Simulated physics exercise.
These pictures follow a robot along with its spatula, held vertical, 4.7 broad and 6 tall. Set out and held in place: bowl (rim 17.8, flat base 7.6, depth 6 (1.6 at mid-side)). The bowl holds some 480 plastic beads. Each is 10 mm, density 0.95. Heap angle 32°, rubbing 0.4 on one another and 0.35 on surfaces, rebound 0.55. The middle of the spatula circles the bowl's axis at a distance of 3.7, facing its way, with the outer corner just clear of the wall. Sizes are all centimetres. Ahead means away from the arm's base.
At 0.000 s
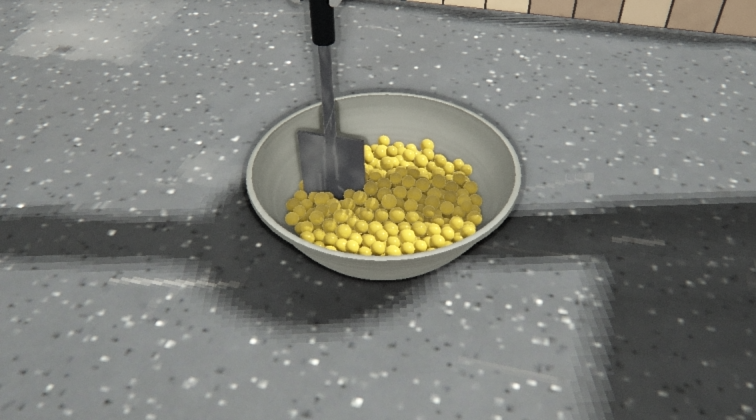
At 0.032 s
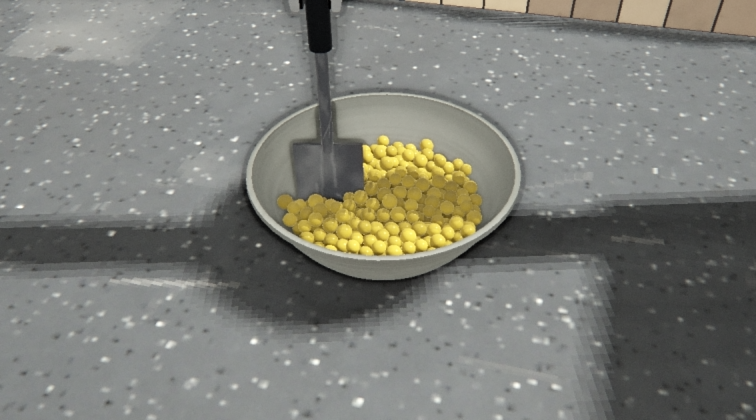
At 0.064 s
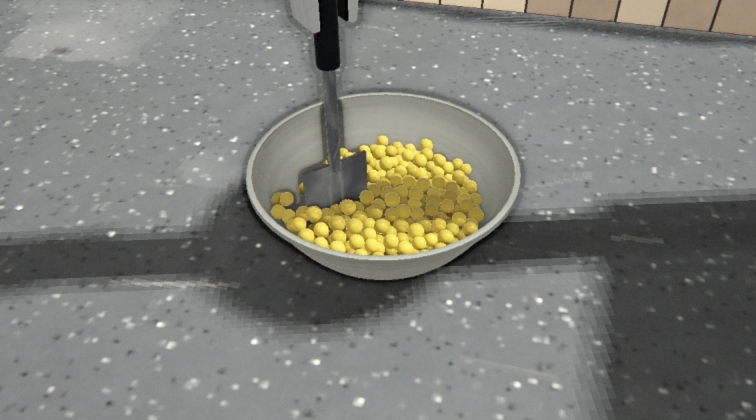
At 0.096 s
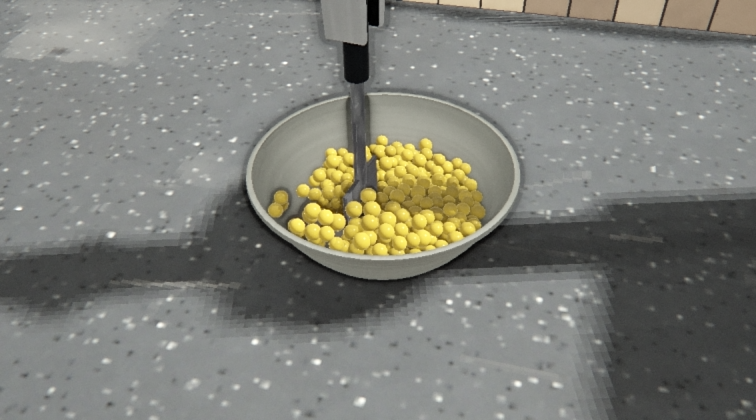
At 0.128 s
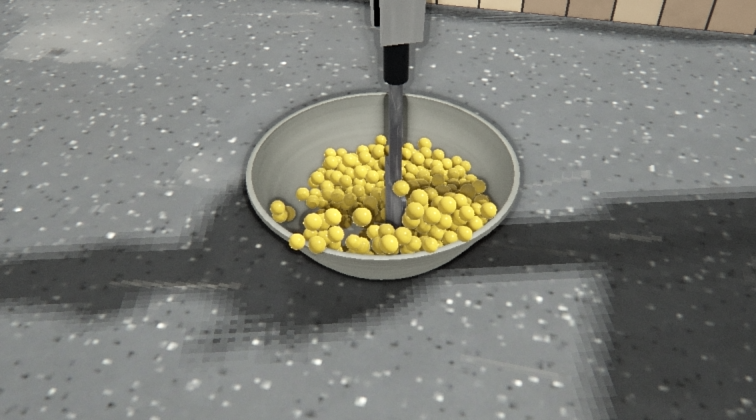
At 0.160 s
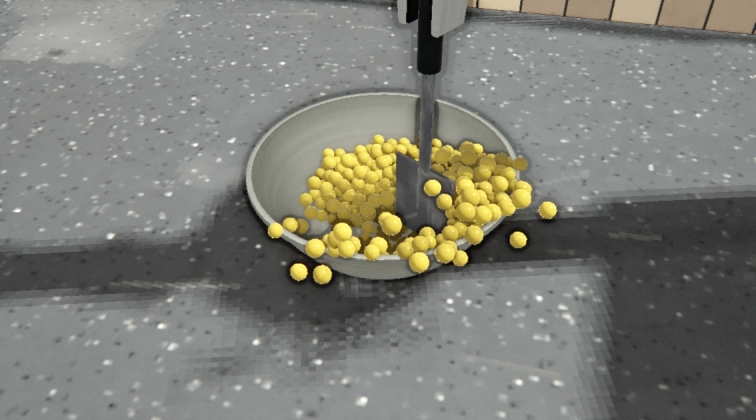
Yellow beads in a grey bowl being pushed rightward by a robot's upright spatula, some tumbling over the rim onto the speckled counter.
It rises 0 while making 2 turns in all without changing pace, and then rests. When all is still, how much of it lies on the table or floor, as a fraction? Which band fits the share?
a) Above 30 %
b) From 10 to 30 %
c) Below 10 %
Option a: Above 30 %.
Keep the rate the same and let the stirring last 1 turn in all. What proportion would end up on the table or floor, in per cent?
That would give some 40 percent.
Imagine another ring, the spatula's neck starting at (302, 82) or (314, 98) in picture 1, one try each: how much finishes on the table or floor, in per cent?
I'd guess some 5 and 40 percent.
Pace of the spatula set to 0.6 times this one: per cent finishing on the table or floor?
Estimated share: Close to 25 per cent.
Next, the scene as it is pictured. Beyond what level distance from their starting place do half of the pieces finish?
About 19 centimetres.
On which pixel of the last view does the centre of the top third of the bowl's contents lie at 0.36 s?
Around (291, 169).
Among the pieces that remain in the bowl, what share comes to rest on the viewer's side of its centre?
Close to 55 in a hundred.
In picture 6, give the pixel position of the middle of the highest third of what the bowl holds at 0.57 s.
I'd say about (463, 159).
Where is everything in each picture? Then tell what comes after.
The spatula neck at (329, 117), 0° round; upper third of the load around (392, 197), from x 290 to 475, top at y 140; 475 in the bowl, in the first frame.
The spatula neck at (326, 125), 14° round; upper third of the load around (388, 201), from x 285 to 475, top at y 140, in the second frame.
The spatula neck at (334, 143), 47° round; upper third of the load around (385, 214), from x 280 to 475, top at y 140, in the third frame.
The spatula neck at (360, 157), 82° round; upper third of the load around (393, 222), from x 275 to 480, top at y 140, in the fourth frame.
The spatula neck at (395, 158), 117° round; upper third of the load around (429, 213), from x 280 to 490, top at y 140; 466 in the bowl, 9 in flight or on the tool, in the fifth frame.
The spatula neck at (426, 147), 151° round; upper third of the load around (464, 192), from x 275 to 550, top at y 140; 447 in the bowl, 28 in flight or on the tool, in the sixth frame.
After 0.36 s, 10° round, highest piece 10 above the table; 301 in the bowl, 102 on the table or floor, 72 in flight or on the tool.
After 0.57 s, 229° round, highest piece 9 above the table; 232 in the bowl, 214 on the table or floor, 29 in flight or on the tool.
After 0.87 s, 0° round, highest piece 5 above the table; 261 on the table or floor, 214 in the bowl.
After 1.57 s, 0° round, highest piece 5 above the table; 261 on the table or floor, 214 in the bowl.
In the end, 261 on the table or floor, 214 in the bowl. That is 55 % on the table or floor.
